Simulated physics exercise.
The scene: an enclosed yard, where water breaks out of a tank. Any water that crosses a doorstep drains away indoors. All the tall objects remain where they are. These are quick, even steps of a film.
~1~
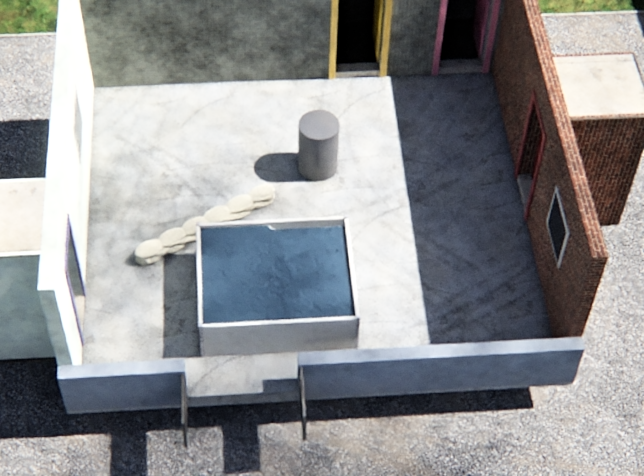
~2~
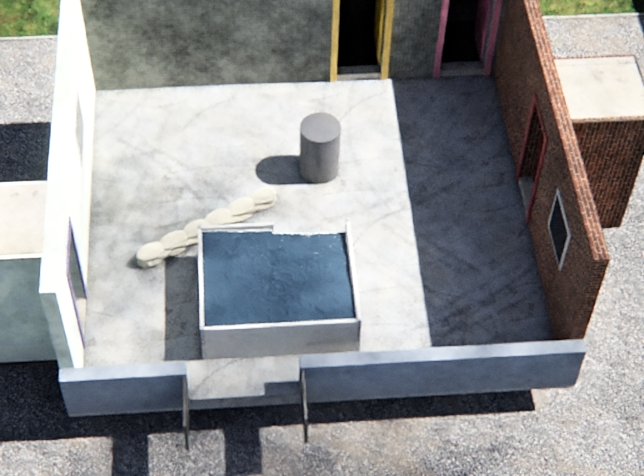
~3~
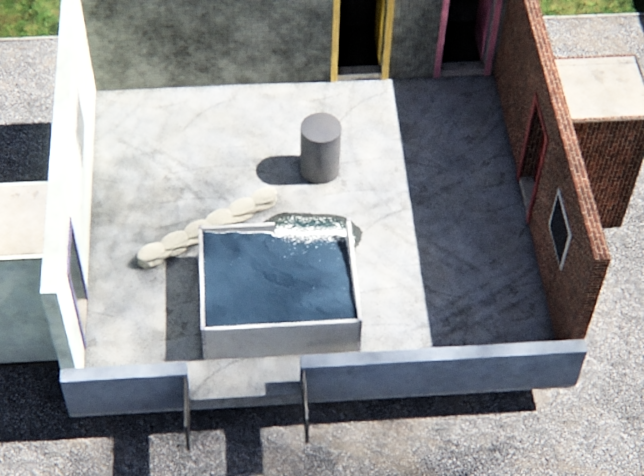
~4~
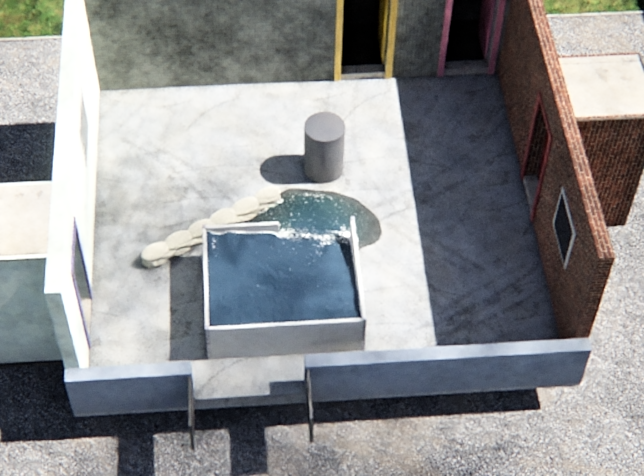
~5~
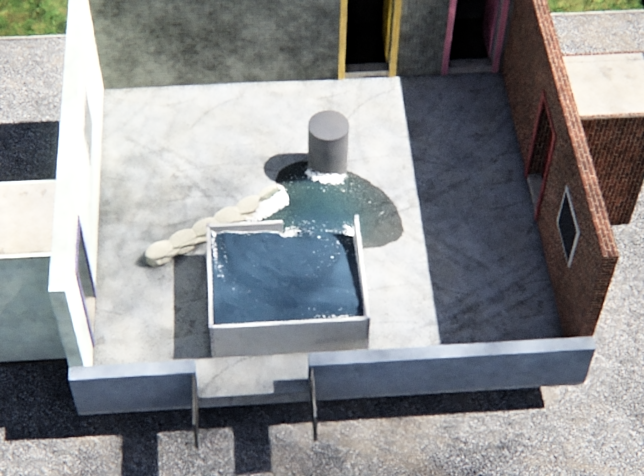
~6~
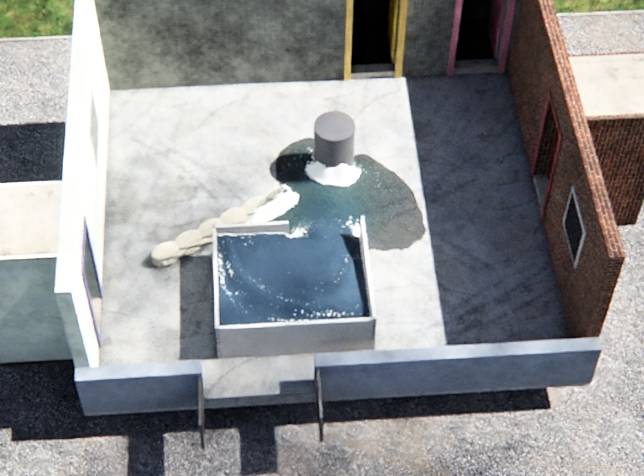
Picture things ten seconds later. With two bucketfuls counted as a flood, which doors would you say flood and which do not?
The yellow door will pass two buckets at most. The pink door will pass more than two buckets. The blue door will pass two buckets at most. The red door will pass two buckets at most.
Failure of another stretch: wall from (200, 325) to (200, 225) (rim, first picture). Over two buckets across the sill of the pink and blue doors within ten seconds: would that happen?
The pink falls short, while the blue ends up above.
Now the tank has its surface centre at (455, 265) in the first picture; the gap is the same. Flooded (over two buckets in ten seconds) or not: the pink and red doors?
Looking at it, pink breaks the limit and red breaks the limit.
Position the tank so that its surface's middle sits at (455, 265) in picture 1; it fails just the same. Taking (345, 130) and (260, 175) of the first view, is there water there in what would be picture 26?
Points in order: Inundated; bare.
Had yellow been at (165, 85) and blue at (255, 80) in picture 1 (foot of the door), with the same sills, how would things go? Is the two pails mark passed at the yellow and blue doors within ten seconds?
Yellow: Falls short. Blue: Exceeds the limit.
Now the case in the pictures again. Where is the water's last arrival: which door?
That would be the blue one.
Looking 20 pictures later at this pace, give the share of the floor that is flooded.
That's roughly 55 per cent.
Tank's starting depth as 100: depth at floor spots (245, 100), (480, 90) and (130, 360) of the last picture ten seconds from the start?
The depths come to near 8, 8 and 16 per cent respectively.
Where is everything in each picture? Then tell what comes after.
In the first frame, the tank at (276, 273) is whole and still.
In the second frame, the front is at a hidden place, out from the gap on the tank's far side.
In the third frame, the front is at (274, 220), out from the gap on the tank's far side.
In the fourth frame, the front is at (289, 193), out from the gap on the tank's far side.
In the fifth frame, water pours out on the tank's far side and has run to (294, 167).
In the sixth frame, water pours out on the tank's far side and has run to (301, 144).
A moment on, water covers 25 % of the floor; the yellow door not reached, the pink door not reached, the blue door not reached, the red door not reached.
Next, water covers 45 % of the floor; the yellow door wet at the sill, nothing in, the pink door wet at the sill, nothing in, the blue door not reached, the red door not reached.
Then, water covers 55 % of the floor; the yellow door wet at the sill, nothing in, the pink door over two buckets in, the blue door not reached, the red door wet at the sill, nothing in.
Later, water covers 75 % of the floor; the yellow door wet at the sill, nothing in, the pink door over two buckets in, the blue door wet at the sill, nothing in, the red door wet at the sill, nothing in.
In the end, water covers 95 % of the floor; the yellow door wet at the sill, nothing in, the pink door over two buckets in, the blue door wet at the sill, nothing in, the red door wet at the sill, nothing in.
